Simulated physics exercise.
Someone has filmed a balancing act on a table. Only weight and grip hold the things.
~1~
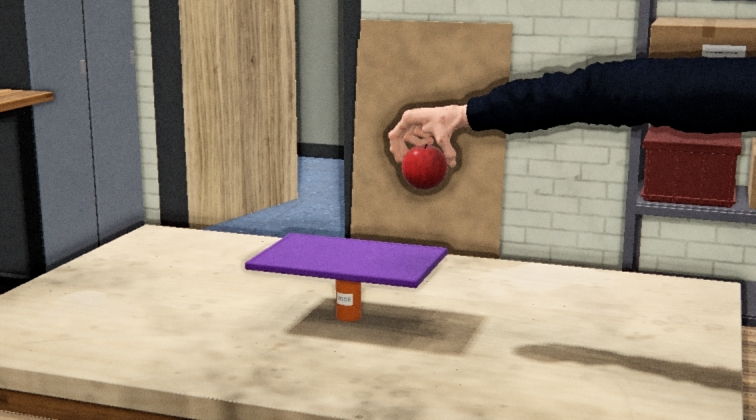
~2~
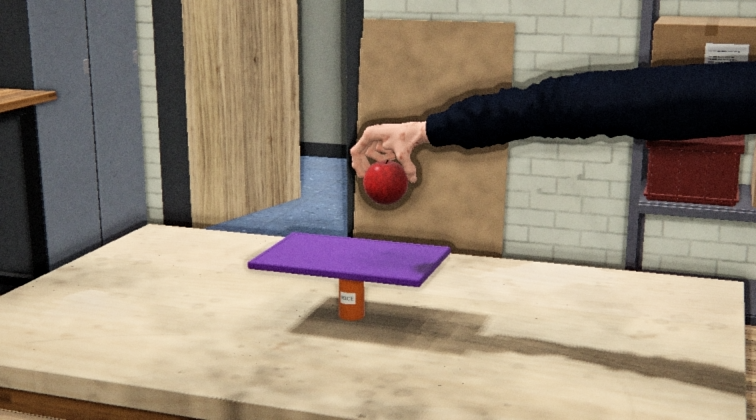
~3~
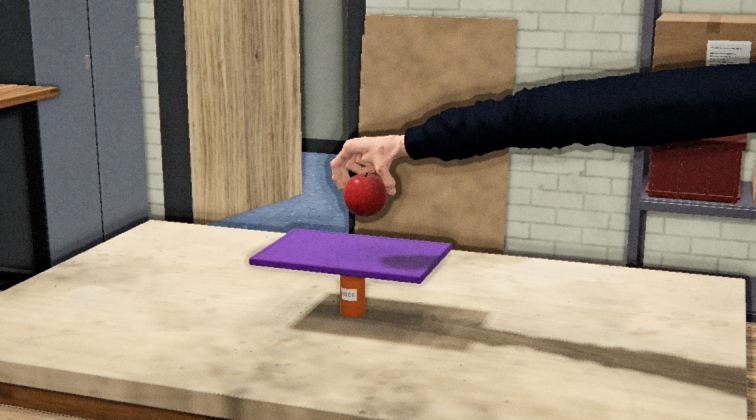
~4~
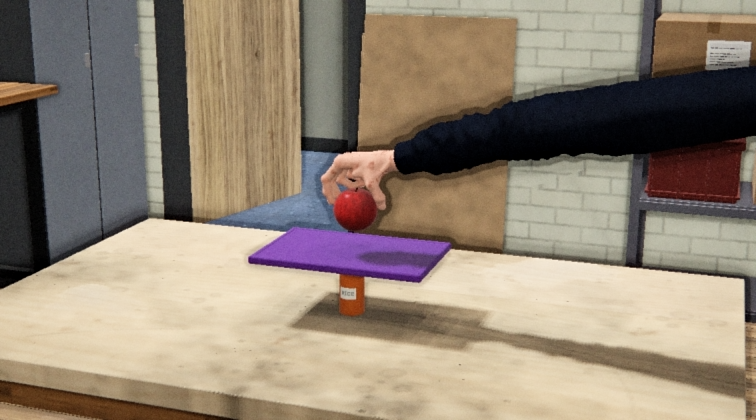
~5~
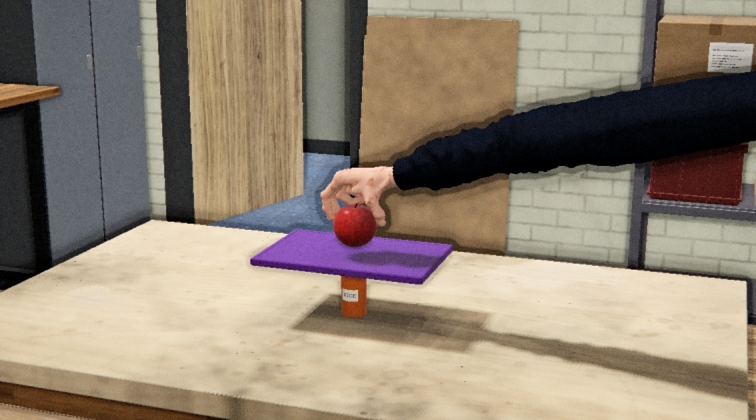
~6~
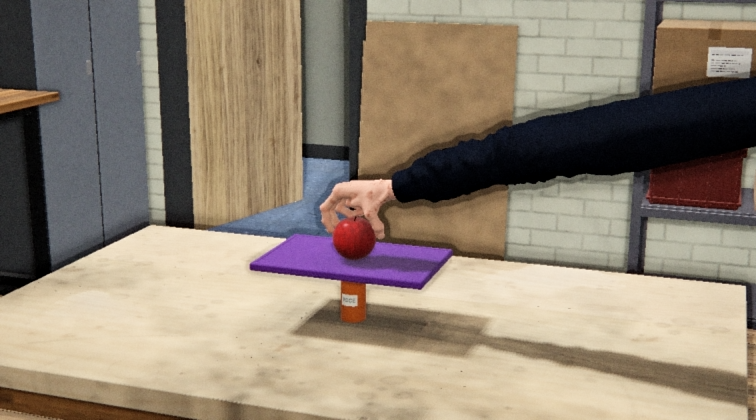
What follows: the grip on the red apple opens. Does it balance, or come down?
In the end the stack keeps its balance.
Then, 0.30 s later than the last frame, all is still.
Then, 0.70 s later than the last frame, red apple resting near (354, 239).
When it is over, all 3 as before. End places, in pixels of the last picture, red apple near (354, 239). The stack holds.
